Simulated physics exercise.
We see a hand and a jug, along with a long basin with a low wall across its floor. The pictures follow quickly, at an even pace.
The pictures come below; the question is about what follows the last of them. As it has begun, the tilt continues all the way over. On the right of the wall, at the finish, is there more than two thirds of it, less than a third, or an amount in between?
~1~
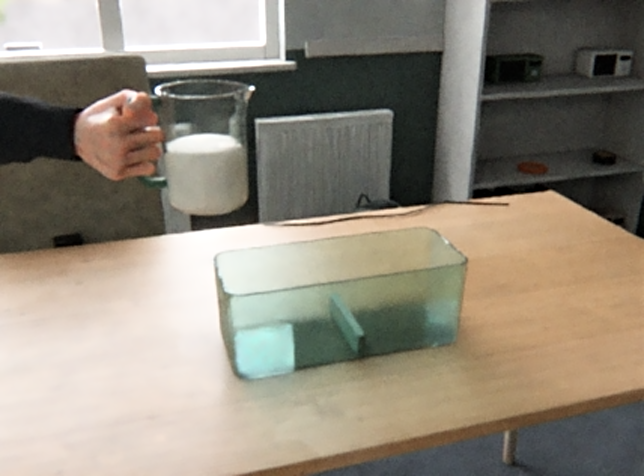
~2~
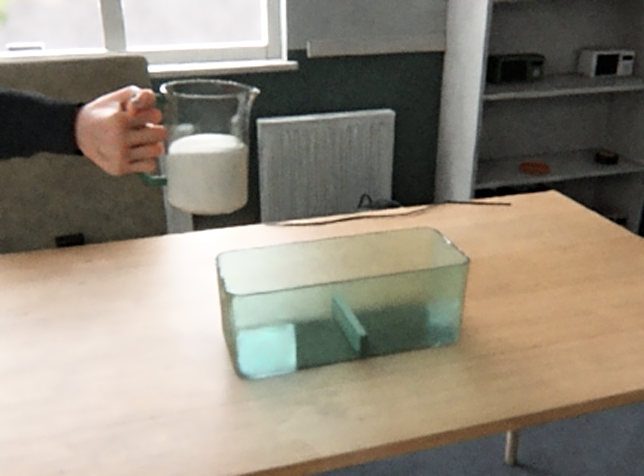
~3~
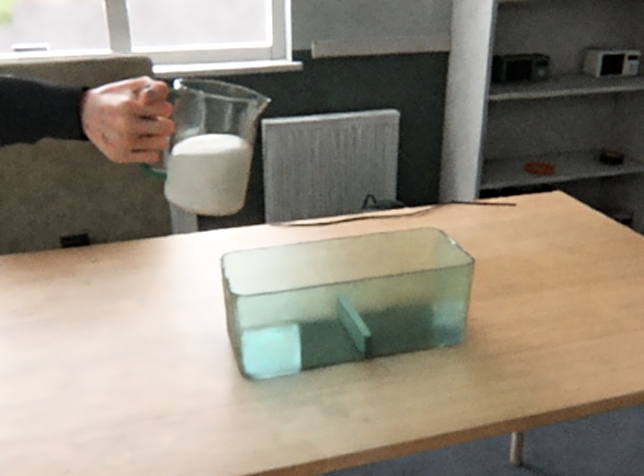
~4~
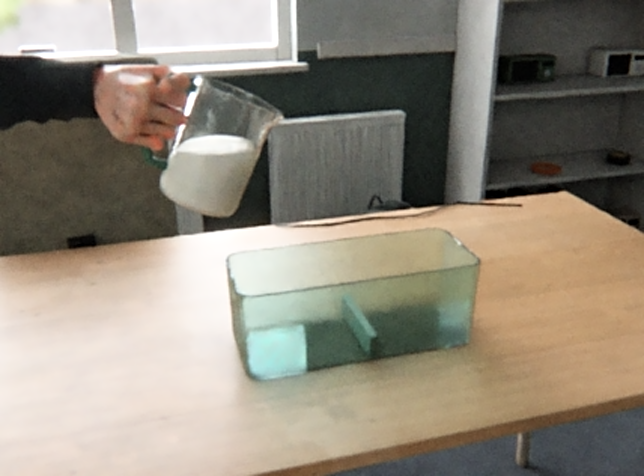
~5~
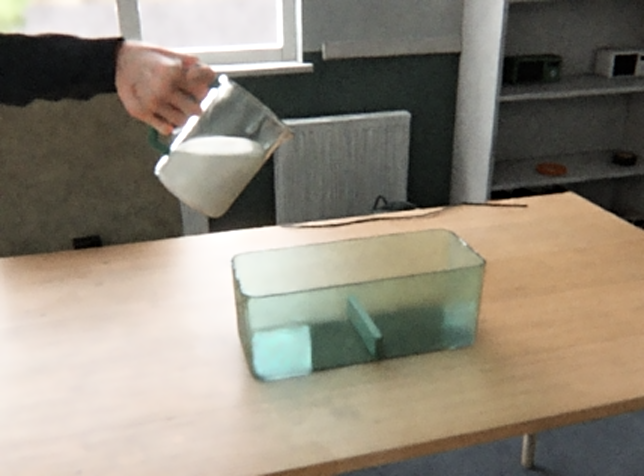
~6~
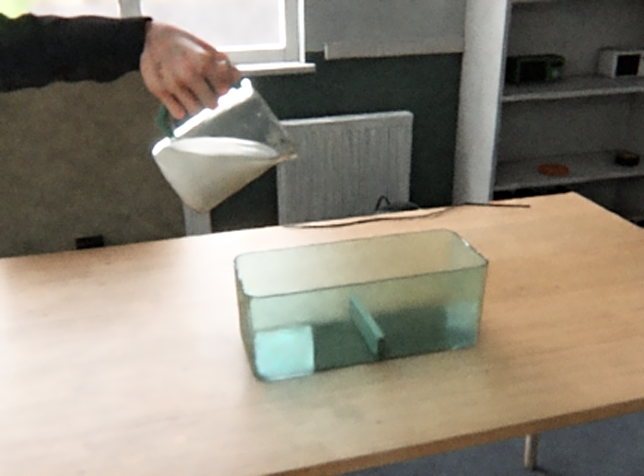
There is less than a third of it there.
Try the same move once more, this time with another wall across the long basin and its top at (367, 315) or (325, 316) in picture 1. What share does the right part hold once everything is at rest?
About 15 and 70 per cent.
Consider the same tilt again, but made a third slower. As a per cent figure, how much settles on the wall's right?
It comes to about 10 per cent.
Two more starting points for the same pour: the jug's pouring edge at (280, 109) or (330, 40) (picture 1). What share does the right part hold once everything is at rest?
In order, roughly 50 percent and 80 percent.
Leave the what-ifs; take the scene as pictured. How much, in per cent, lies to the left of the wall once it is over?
It comes to some 85 per cent.
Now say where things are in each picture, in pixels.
The first frame shows tilt 0°; pouring edge (253, 87); surface from (165, 147) to (242, 141); the long basin's rim runs from (220, 275) to (449, 244); the wall's top is at (346, 314).
The second frame shows tilt 3°; pouring edge (258, 90); surface from (167, 148) to (245, 140).
The third frame shows tilt 12°; pouring edge (270, 99); surface from (171, 150) to (249, 141).
The fourth frame shows tilt 25°; pouring edge (285, 114); surface from (170, 156) to (257, 144).
The fifth frame shows tilt 41°; pouring edge (295, 134); surface from (162, 160) to (266, 145).
The sixth frame shows tilt 59°; pouring edge (297, 156); surface from (157, 147) to (281, 150).
A moment on, the jug is tipped on its side and 69 per cent is still to pour, 4 is left of the wall and 0 right of it.
Next, the jug is tipped right over and 27 per cent is still to pour, 49 is left of the wall and 1 right of it.
Then the jug is tipped right over and 8 per cent is still to pour, 69 is left of the wall and 7 right of it.
Later the jug is tipped right over and 2 per cent is still to pour, 81 is left of the wall and 8 right of it.
Finally, 85 per cent lies left of the wall, 9 right of it and 6 outside.
